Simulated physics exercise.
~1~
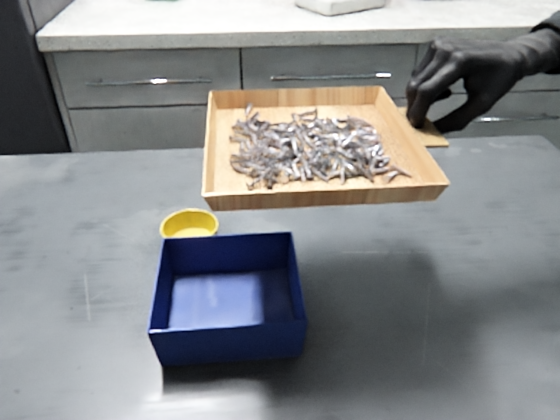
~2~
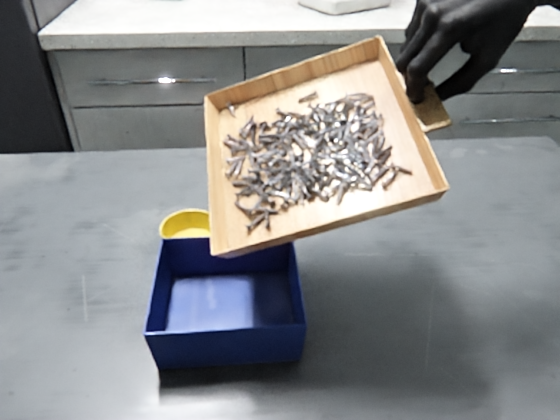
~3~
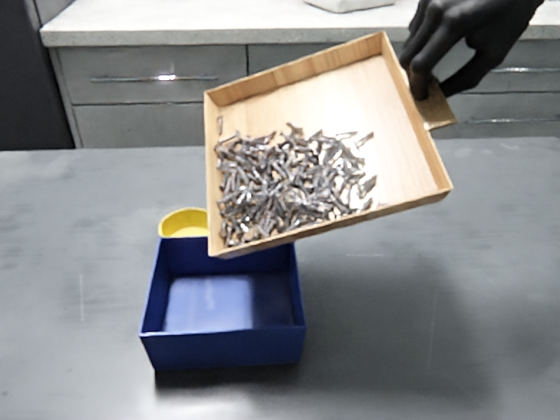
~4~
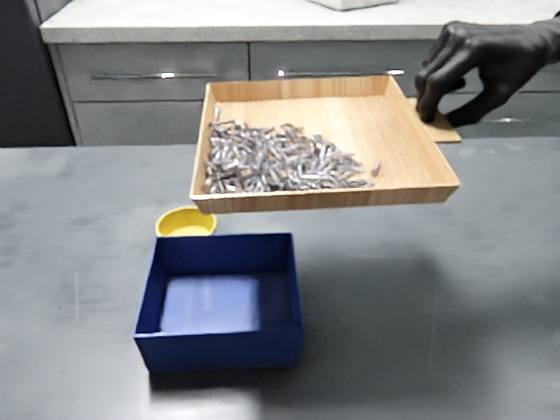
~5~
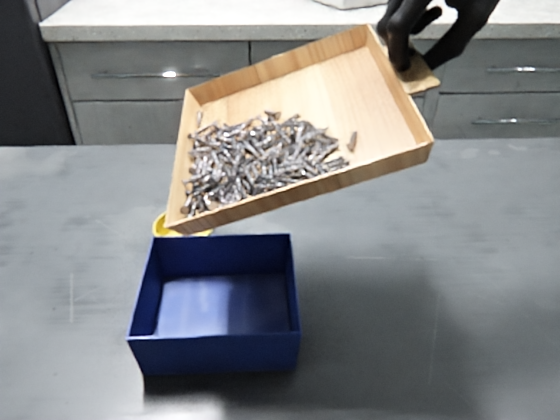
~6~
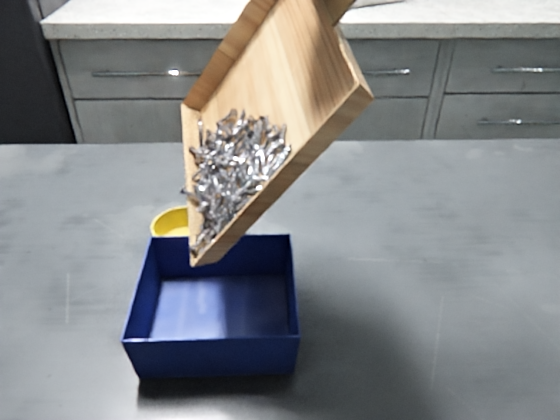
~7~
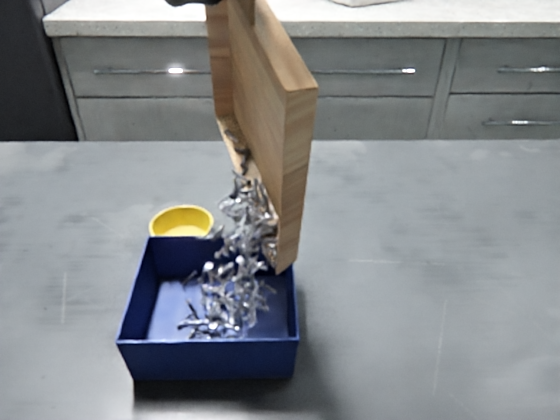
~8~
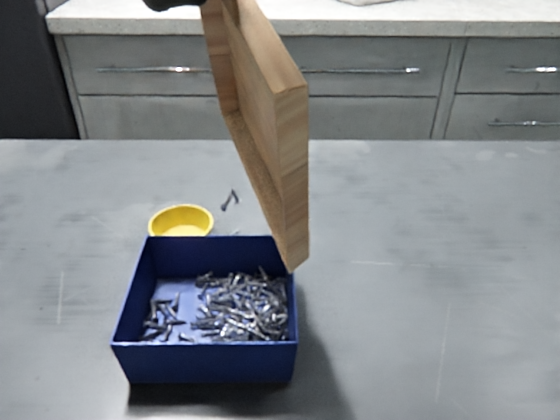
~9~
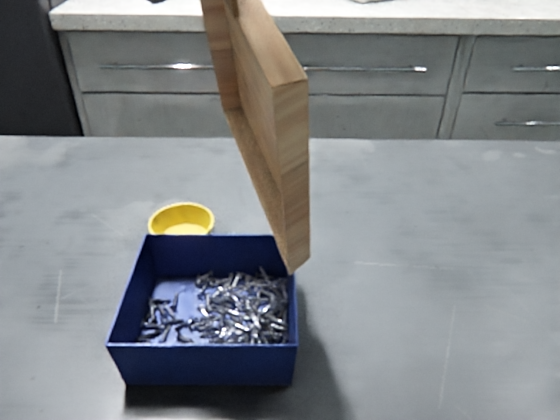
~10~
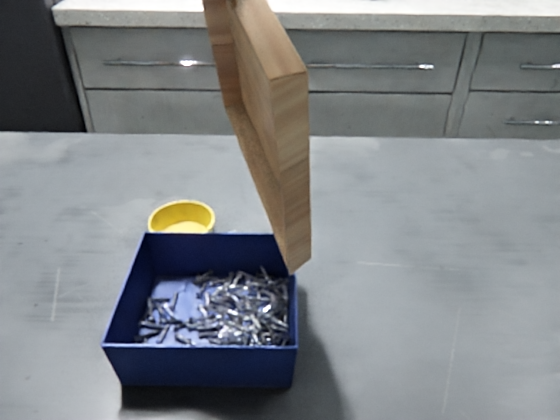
On a grey table, a gloved hand tilts a wooden tray, emptying screws into a blue tin.
